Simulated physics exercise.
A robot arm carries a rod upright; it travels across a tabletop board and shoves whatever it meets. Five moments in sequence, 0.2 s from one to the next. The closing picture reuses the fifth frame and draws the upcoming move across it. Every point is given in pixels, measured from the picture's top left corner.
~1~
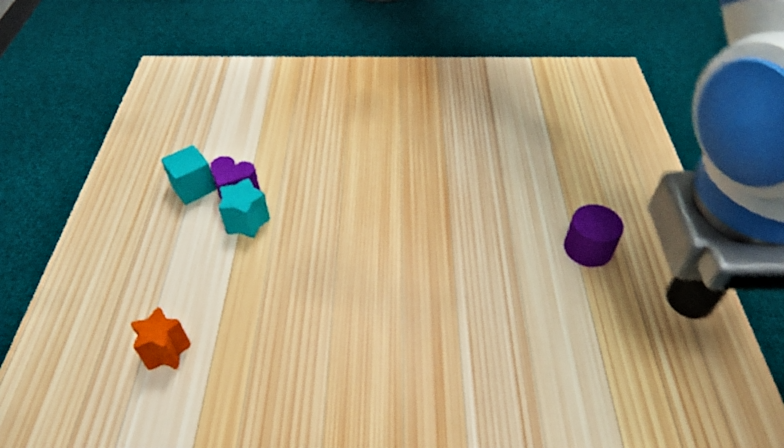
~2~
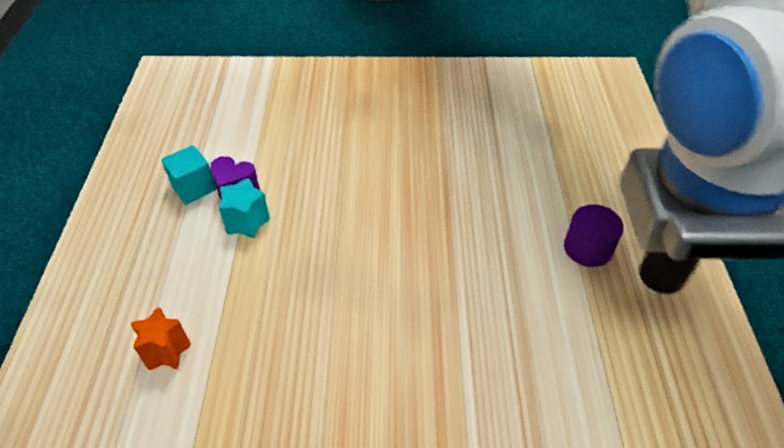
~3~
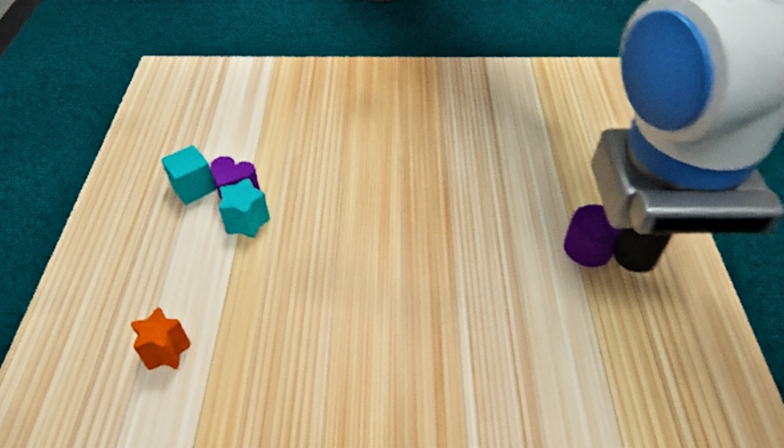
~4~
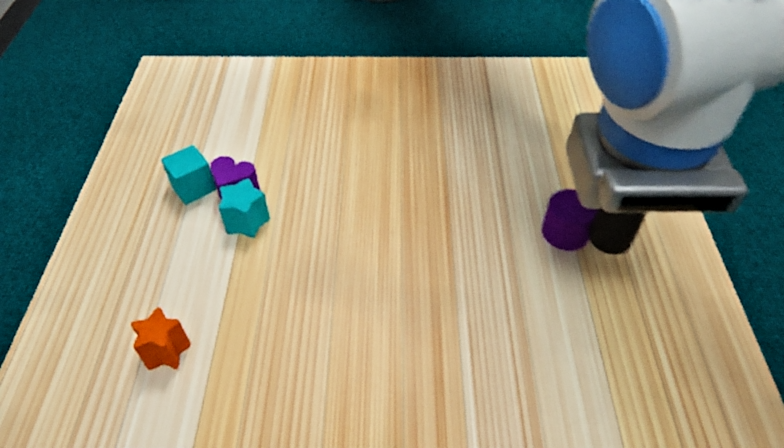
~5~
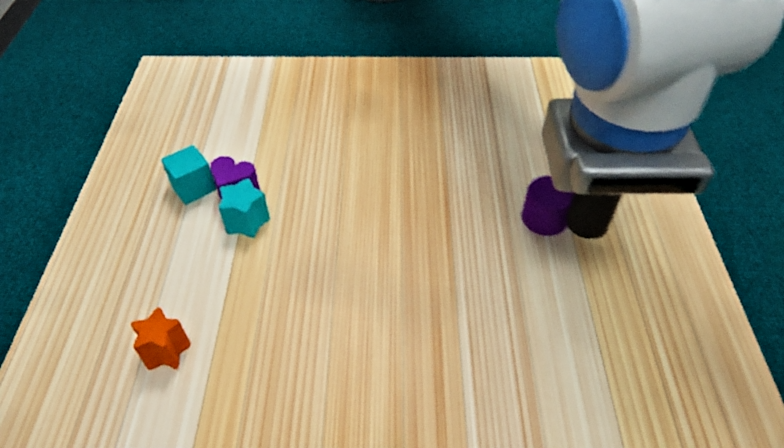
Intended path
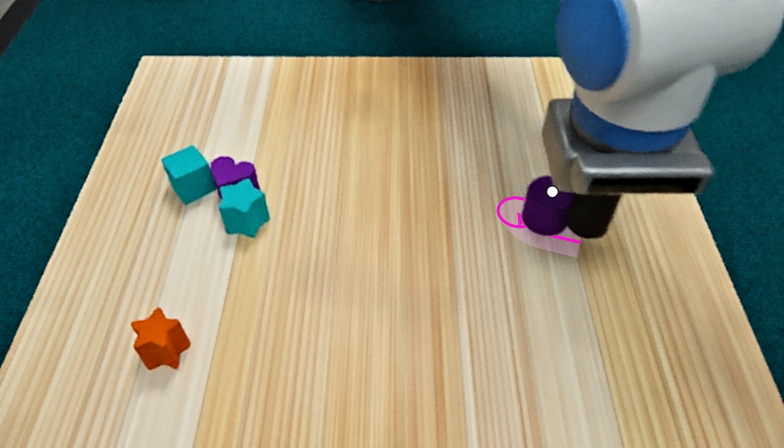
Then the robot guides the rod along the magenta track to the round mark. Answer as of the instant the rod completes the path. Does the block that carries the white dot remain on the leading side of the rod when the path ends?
It seems so.
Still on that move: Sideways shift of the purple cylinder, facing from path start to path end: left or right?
Right side.
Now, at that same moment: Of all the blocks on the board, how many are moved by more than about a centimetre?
The count is one.
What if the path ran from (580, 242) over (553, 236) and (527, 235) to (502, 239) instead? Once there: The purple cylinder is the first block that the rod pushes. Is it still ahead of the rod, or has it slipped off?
Prediction: Slipped aside.
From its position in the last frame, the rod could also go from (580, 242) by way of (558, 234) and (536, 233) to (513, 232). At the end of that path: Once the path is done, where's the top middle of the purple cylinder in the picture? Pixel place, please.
For the centre of its top, I'd go with (511, 173).
The line goes from (580, 242) through (555, 236) and (531, 228) to (517, 212); the dot is on the purple cylinder.
On the path given first. Halfway along, rod at (548, 215); purple cylinder at (526, 177).
At the end, rod at (522, 193); purple cylinder at (508, 156).
